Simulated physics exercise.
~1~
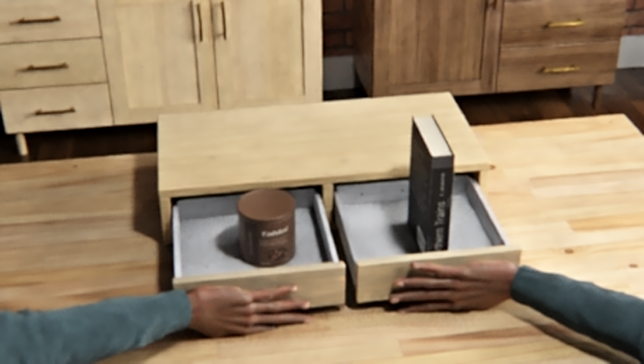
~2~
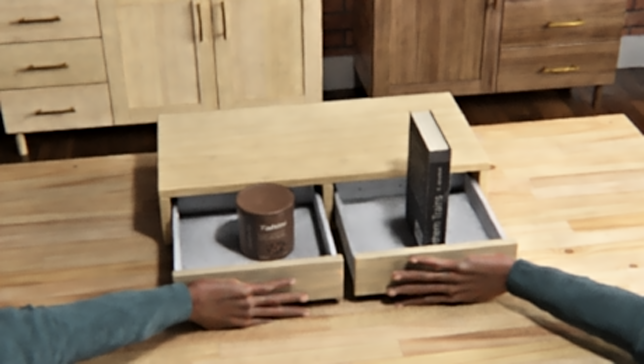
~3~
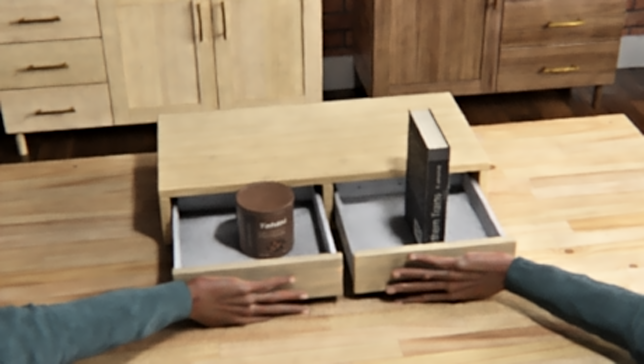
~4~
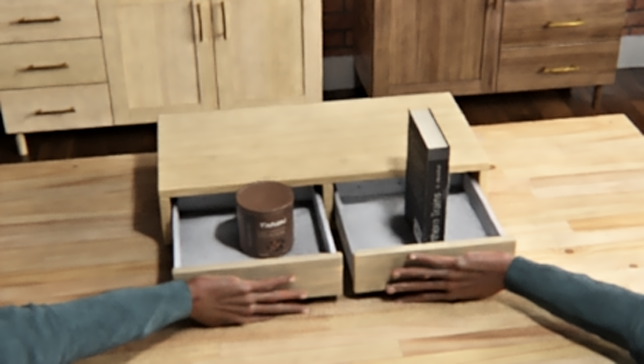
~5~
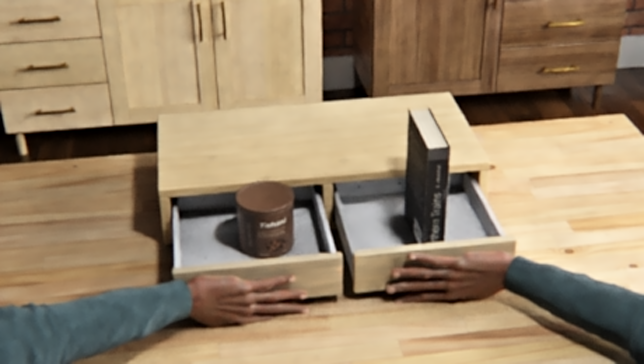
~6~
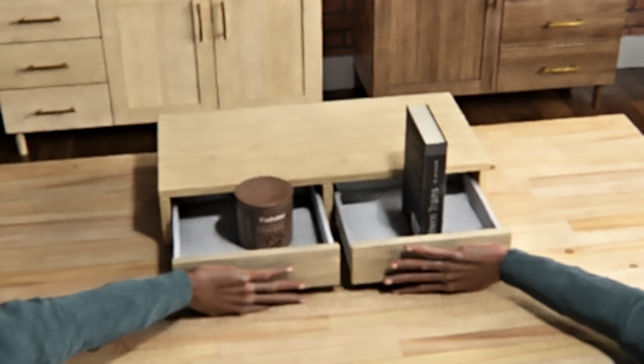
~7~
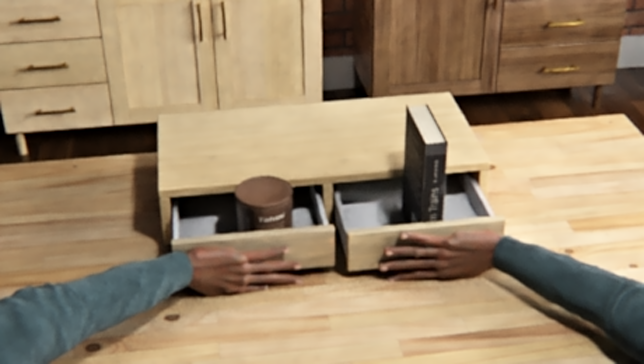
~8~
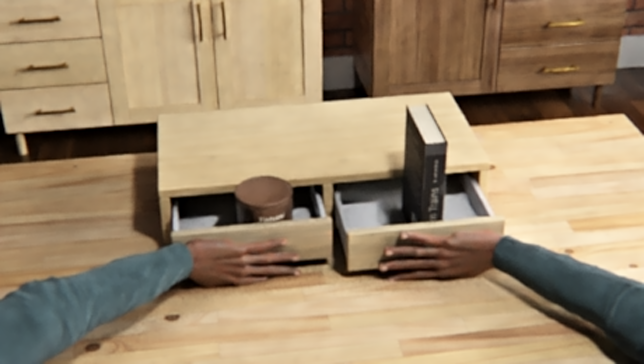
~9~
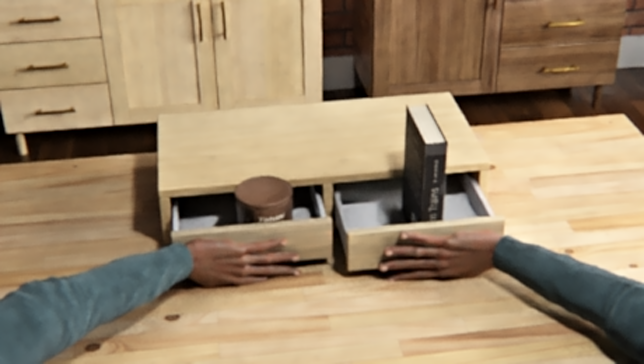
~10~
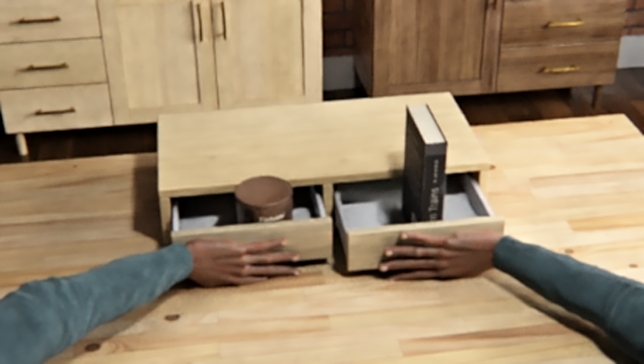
Two pale wooden drawers with grey insides stand open side by side in a low chest on a wooden table, seen from the front and slightly above, with cabinets behind. A brown tub sits in the left drawer, and a black book stands upright in the right one. Two hands in teal sleeves press on the fronts, and the drawers slip in slightly, then pause. They slide in a little further together, carrying the tub and book. Then both stop, still partly open, with the hands resting against them and the book still upright.
